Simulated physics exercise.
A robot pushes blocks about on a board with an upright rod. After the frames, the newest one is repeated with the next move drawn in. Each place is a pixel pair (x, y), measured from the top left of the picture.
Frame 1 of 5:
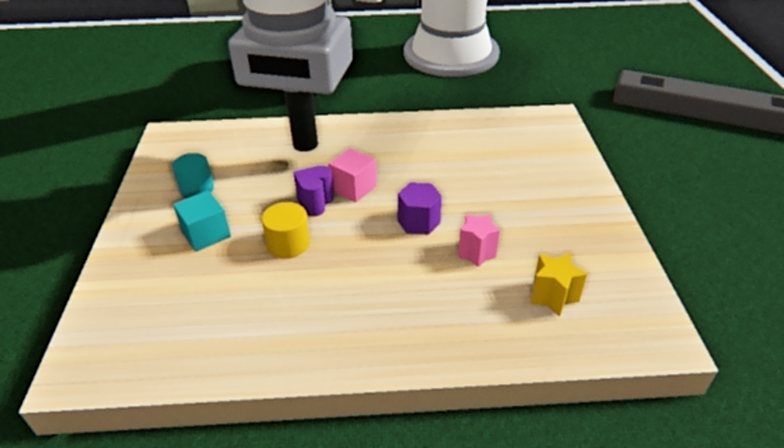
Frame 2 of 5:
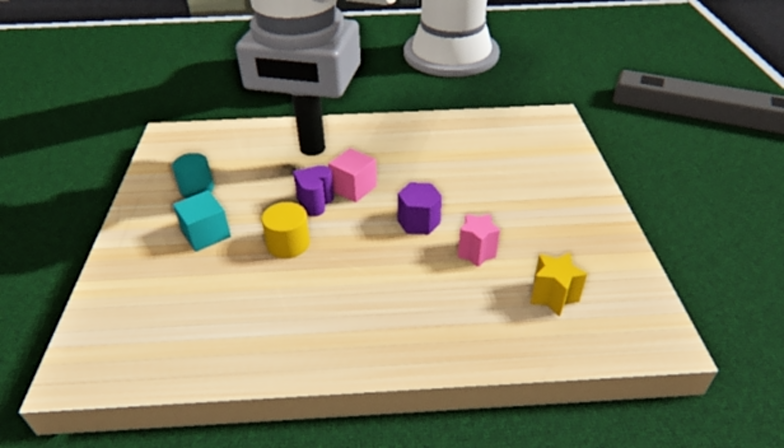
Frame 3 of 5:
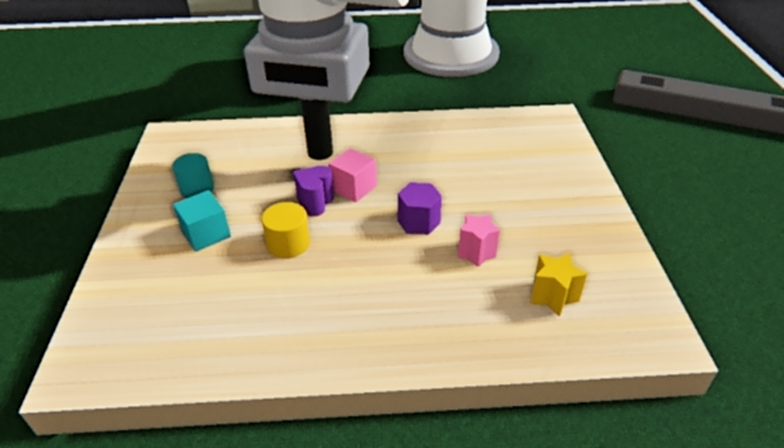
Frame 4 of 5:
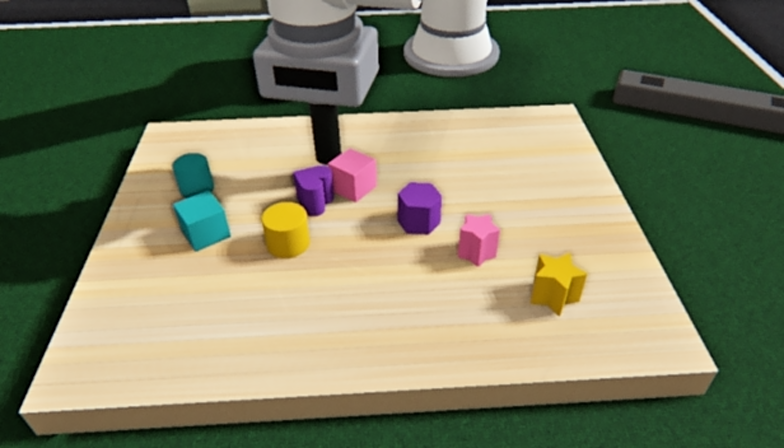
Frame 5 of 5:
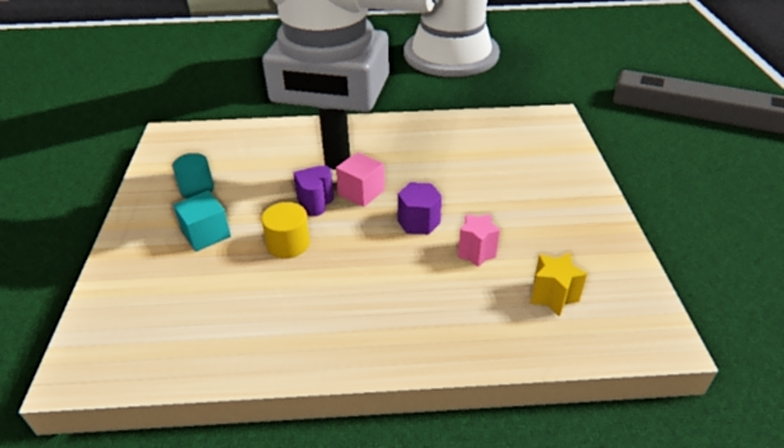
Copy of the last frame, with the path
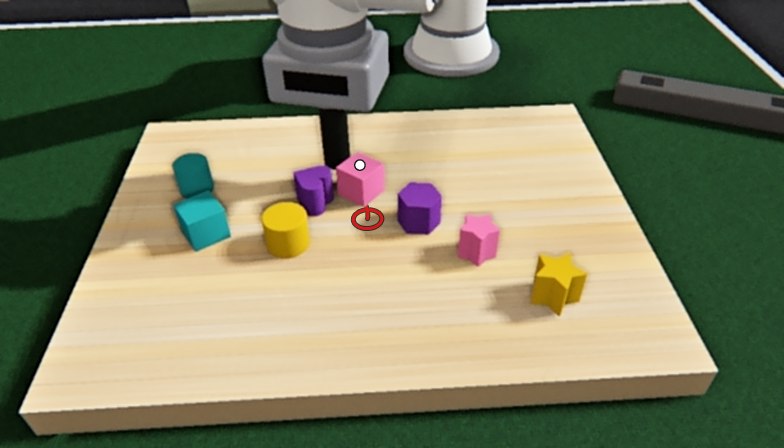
A pale wooden board lies on a dark green surface, viewed from above at an angle by a camera that stays still. Teal, yellow, purple and pink blocks sit scattered across it, with a yellow star at the right, beneath a grey robot arm holding a black upright rod near the back edge. The rod slides slowly right and slightly forward, then nudges the pink cube a little rightward.
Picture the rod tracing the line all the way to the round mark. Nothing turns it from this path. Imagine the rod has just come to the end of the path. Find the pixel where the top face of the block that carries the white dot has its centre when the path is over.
The middle of the upper face of the block that carries the white dot will lie at about (399, 198) in the picture.
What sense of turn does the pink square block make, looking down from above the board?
Looking from above, the answer is counterclockwise.
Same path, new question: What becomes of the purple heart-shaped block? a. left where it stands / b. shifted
I'll go with a - left where it stands.
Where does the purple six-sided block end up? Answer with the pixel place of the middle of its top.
The answer is (438, 201).
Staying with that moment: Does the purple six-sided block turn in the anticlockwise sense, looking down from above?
The answer is yes.
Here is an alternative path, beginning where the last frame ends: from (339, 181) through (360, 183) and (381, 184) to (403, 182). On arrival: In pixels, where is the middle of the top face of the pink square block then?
The middle of its top is at (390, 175).
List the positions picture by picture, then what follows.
In the first frame, rod tip (306, 145); block tops, purple heart-shaped block (312, 176); pink square block (352, 161); purple six-sided block (420, 194).
In the second frame, rod (313, 149); blocks unchanged.
In the third frame, rod (320, 153); blocks unchanged.
In the fourth frame, rod (329, 158); blocks unchanged.
In the fifth frame, rod (338, 163); purple heart-shaped block (312, 176); pink square block (360, 165); purple six-sided block (420, 194).
Path on the board, from (339, 181) by way of (352, 192) and (365, 204) to (368, 219); the dot is on the pink square block.
On the path given first. Halfway along, rod (358, 179); pink square block (385, 180), turned 15° anticlockwise.
At the end, rod (367, 200); purple heart-shaped block in place; pink square block (399, 198), turned 30° anticlockwise; purple six-sided block (438, 201), turned 30° anticlockwise.
